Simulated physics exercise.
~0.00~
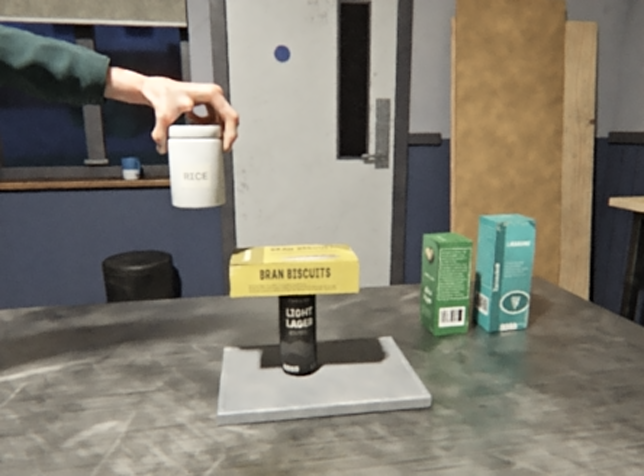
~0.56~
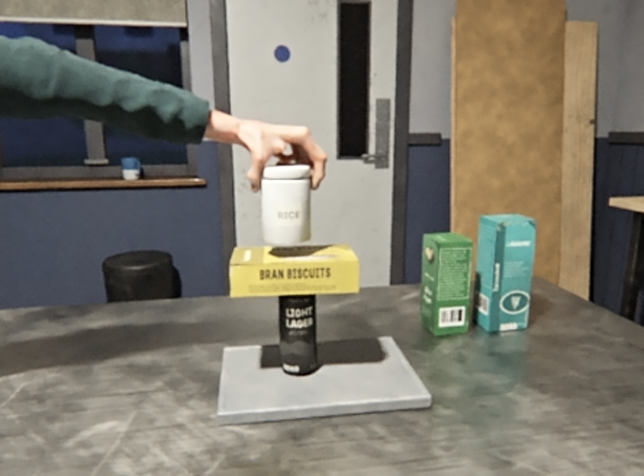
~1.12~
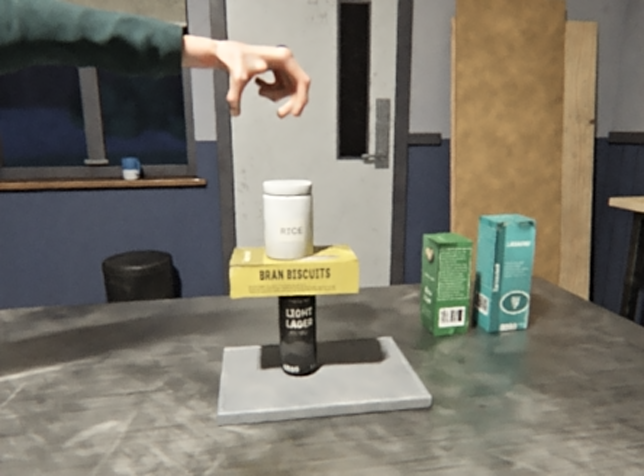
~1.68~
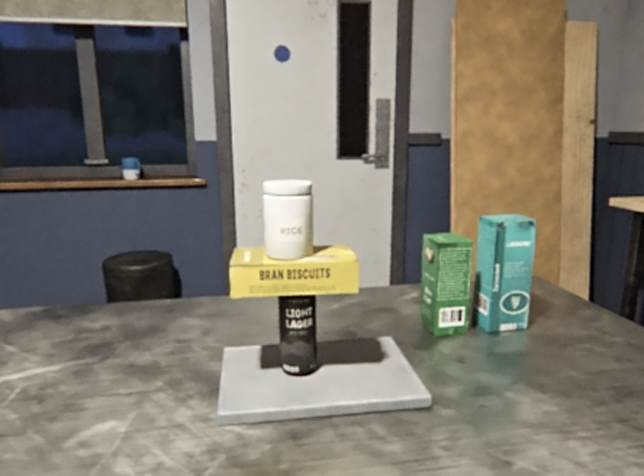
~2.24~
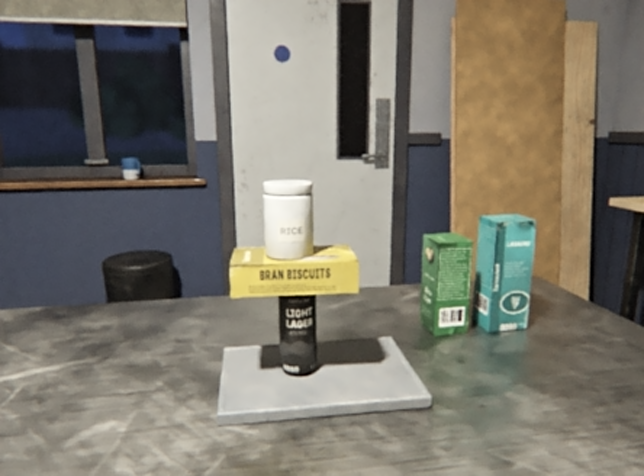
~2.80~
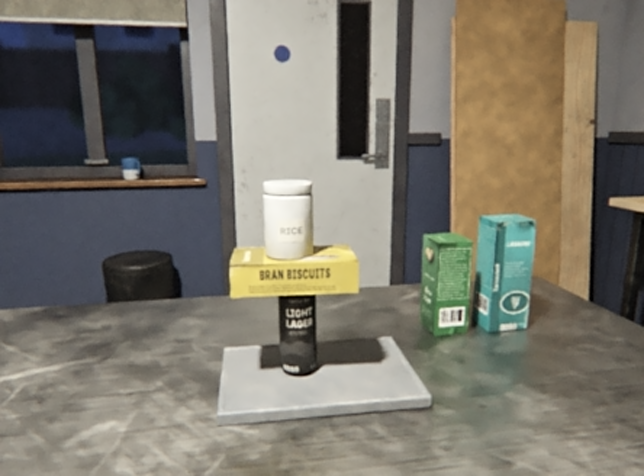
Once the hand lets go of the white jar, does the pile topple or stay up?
The pile stays up. The white jar rests upright on the yellow packet, which stays balanced on the black can.
